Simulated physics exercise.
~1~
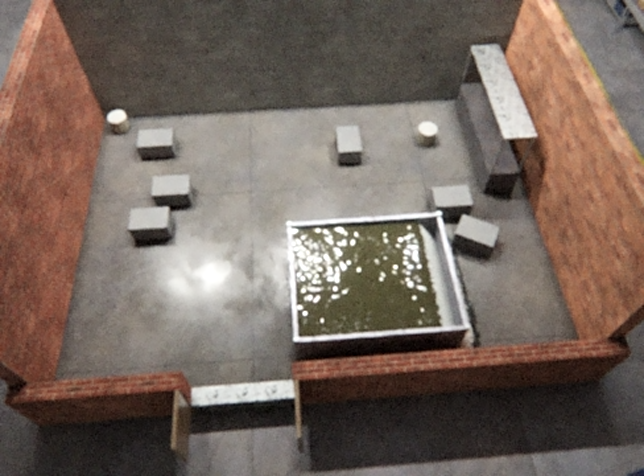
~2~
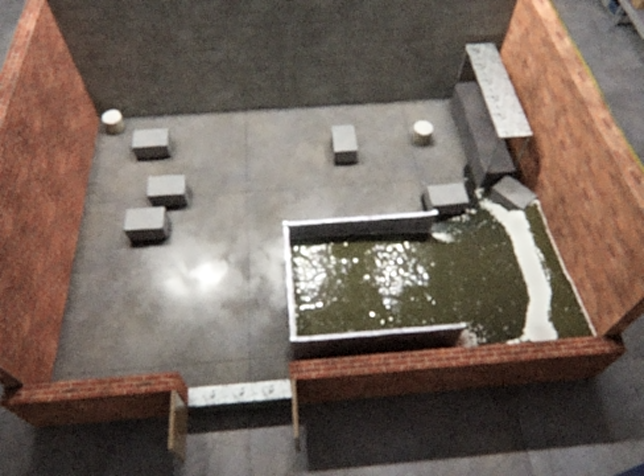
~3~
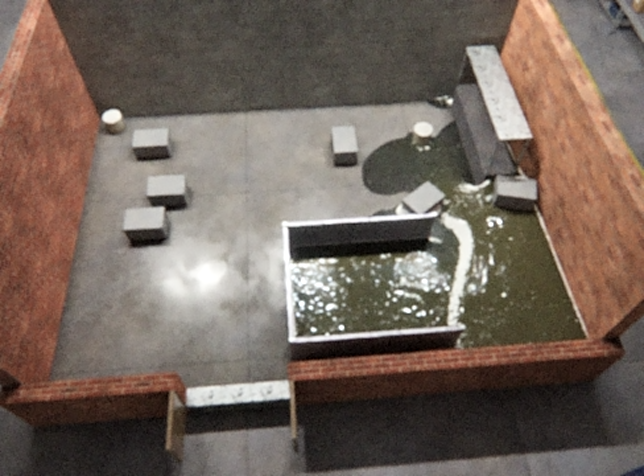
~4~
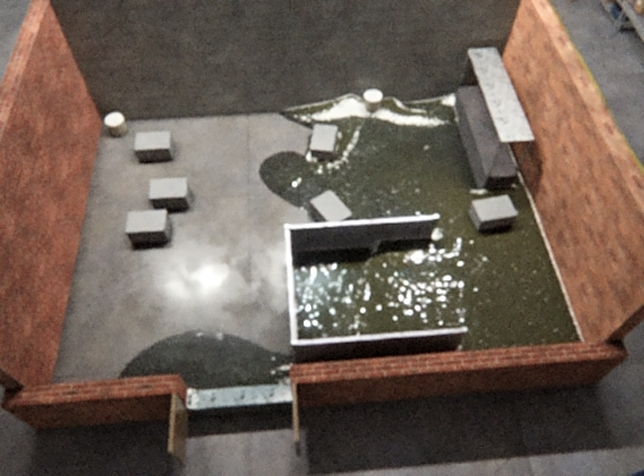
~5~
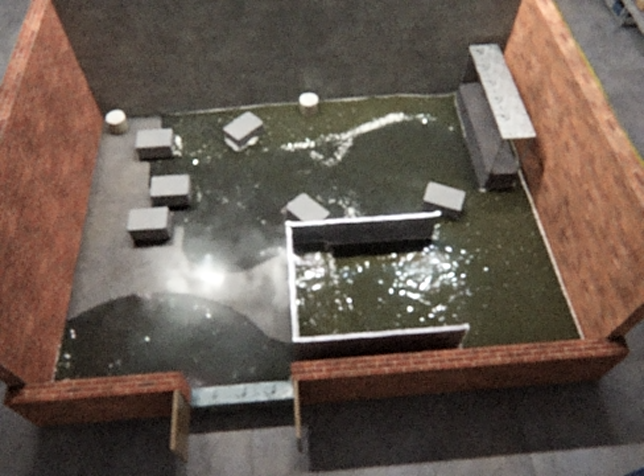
A brick-walled room held a white-edged tank of murky green water until its right side gave way, and the water spread right, then back and left, shifting several gray boxes and a white pail leftward and leaving most of the floor flooded.
